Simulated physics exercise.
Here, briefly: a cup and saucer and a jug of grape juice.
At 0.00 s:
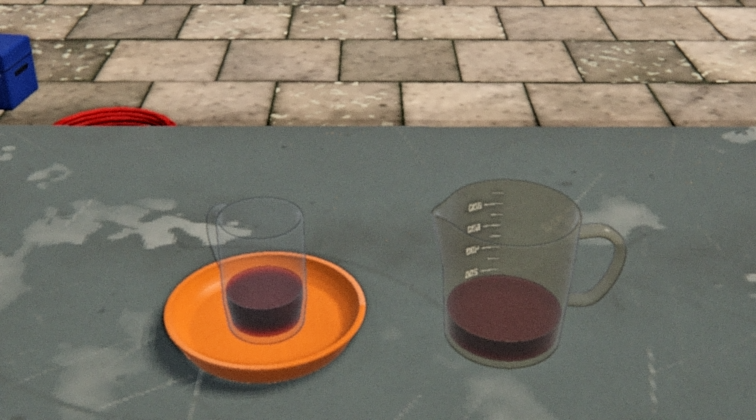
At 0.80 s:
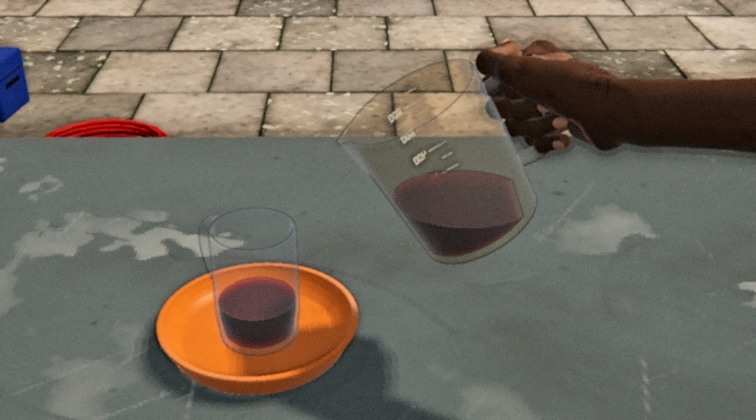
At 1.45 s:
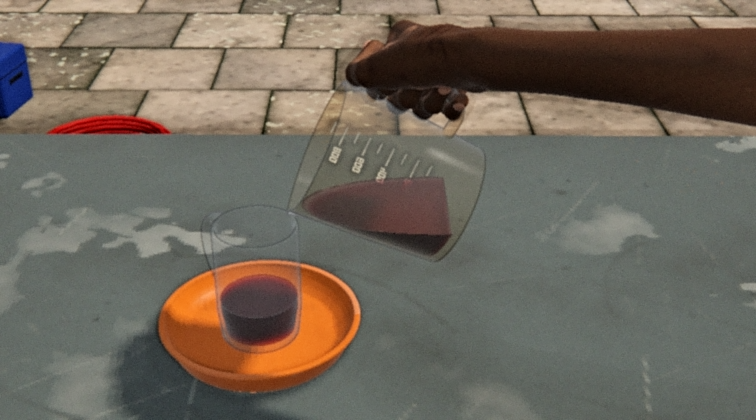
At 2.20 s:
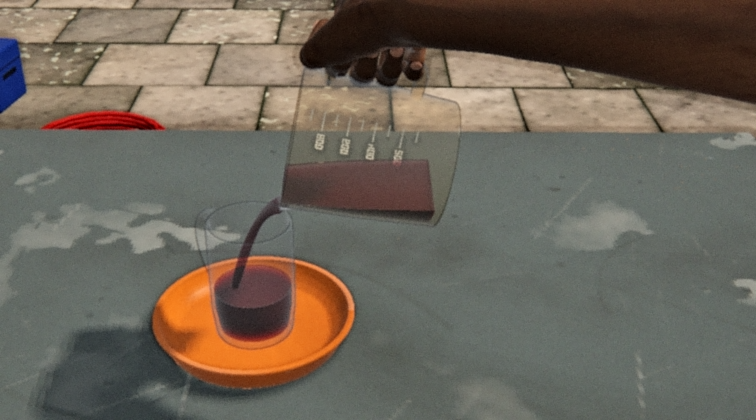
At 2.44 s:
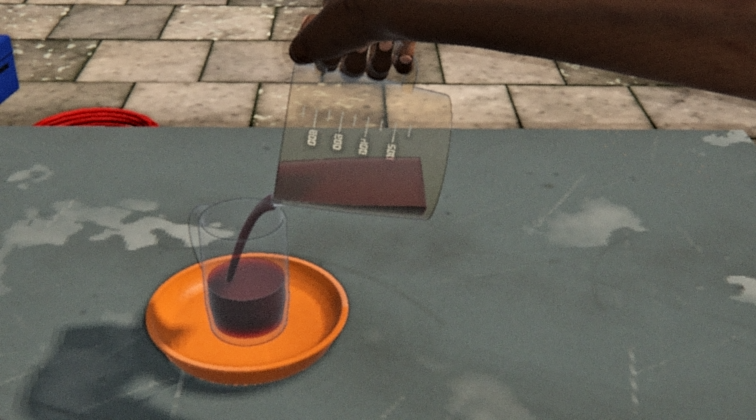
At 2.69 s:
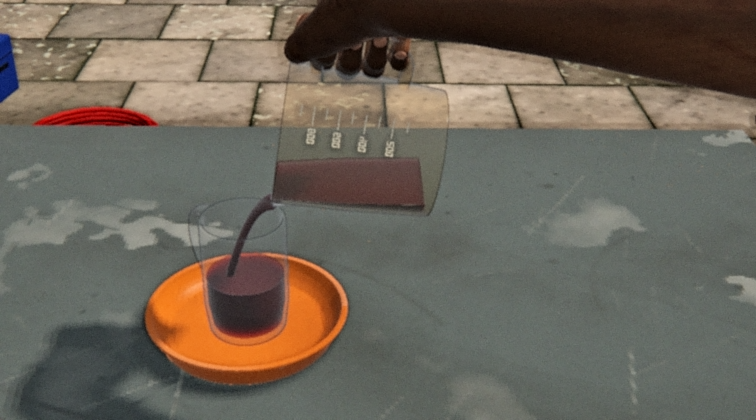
On a worn grey table, a hand lifts a jug and pours dark liquid into a cup.
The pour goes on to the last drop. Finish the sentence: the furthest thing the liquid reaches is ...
The furthest thing reached is the cup itself.
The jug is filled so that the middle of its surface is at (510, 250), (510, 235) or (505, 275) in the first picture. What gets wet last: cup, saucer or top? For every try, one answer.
One after the other: On to the top, past the saucer, reaches the saucer.
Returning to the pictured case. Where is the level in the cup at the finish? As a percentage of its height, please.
Level in cup: Near 75 per cent.
By 3.5 s, the cup is about two thirds full; the saucer is dry.
By 4.2 s, the cup is about three quarters full; the saucer is dry.
By 5.6 s, the cup is about three quarters full; the saucer is dry.
